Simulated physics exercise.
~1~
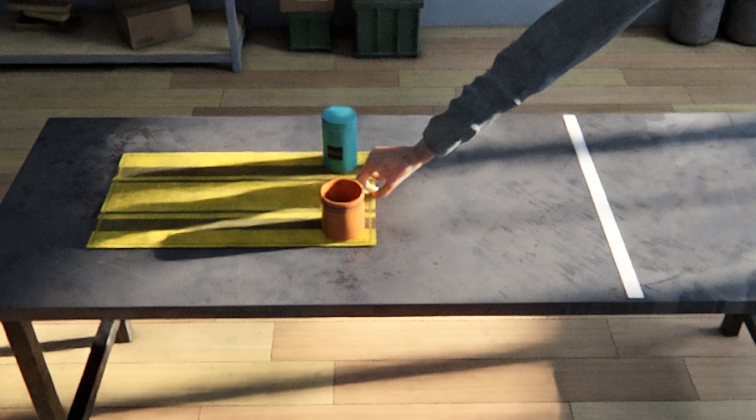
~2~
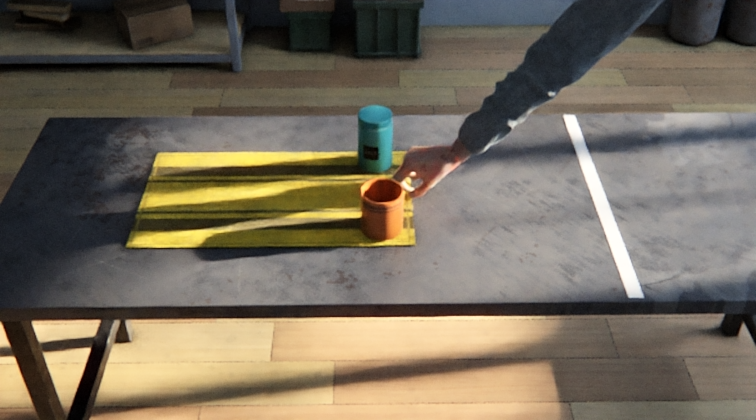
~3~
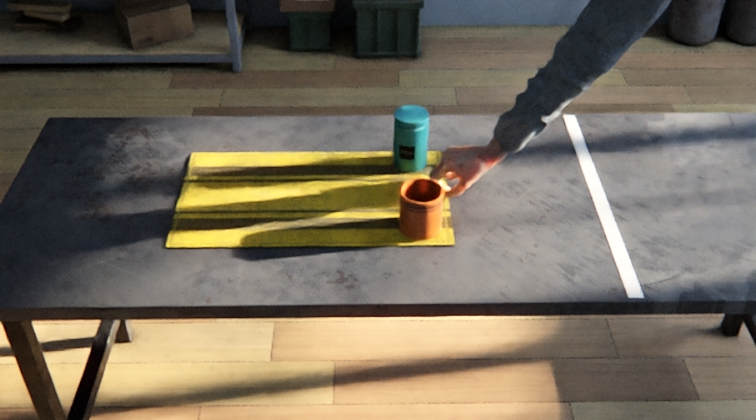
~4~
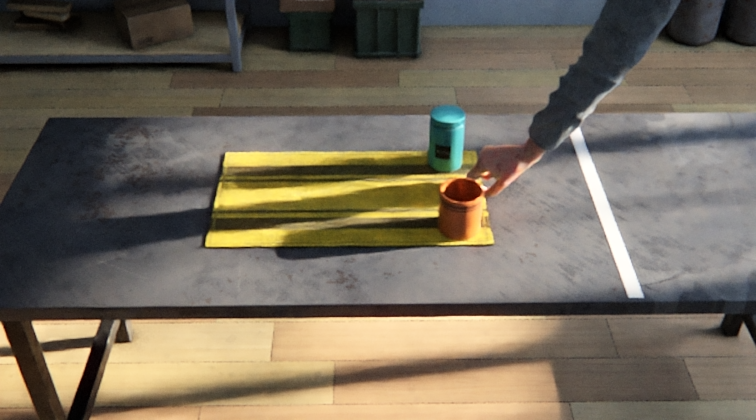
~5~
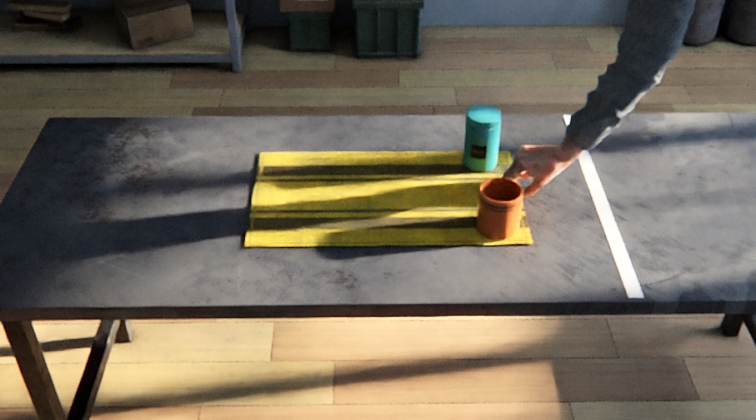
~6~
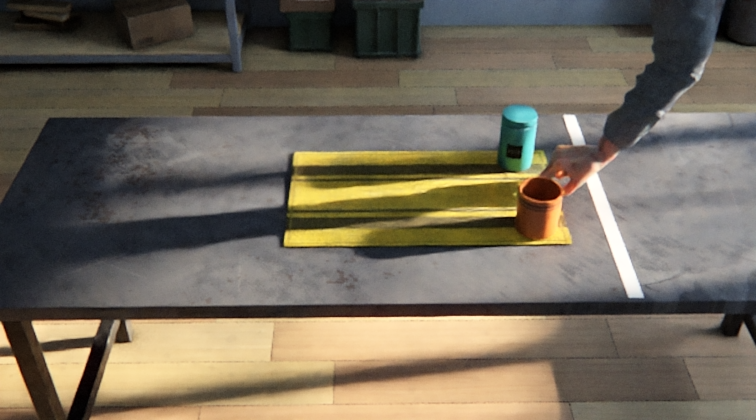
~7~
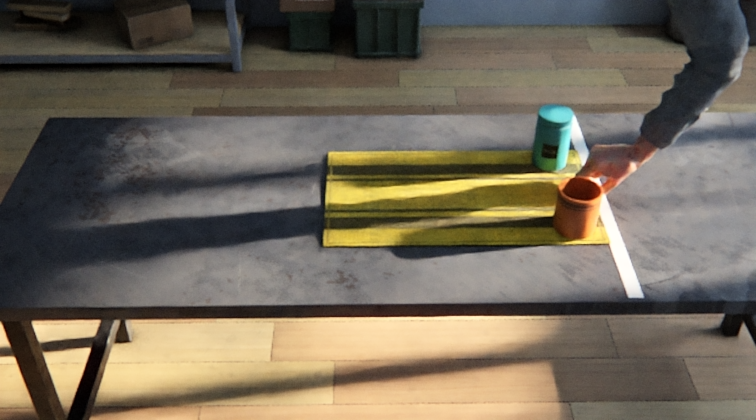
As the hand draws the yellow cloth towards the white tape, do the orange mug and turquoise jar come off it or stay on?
Both stay on. The orange mug keeps its place on the cloth and the turquoise jar rides along upright behind it.
Yellow tea towel sliding right across a dark table, a hand drawing it towards white tape, orange mug and turquoise jar staying aboard.
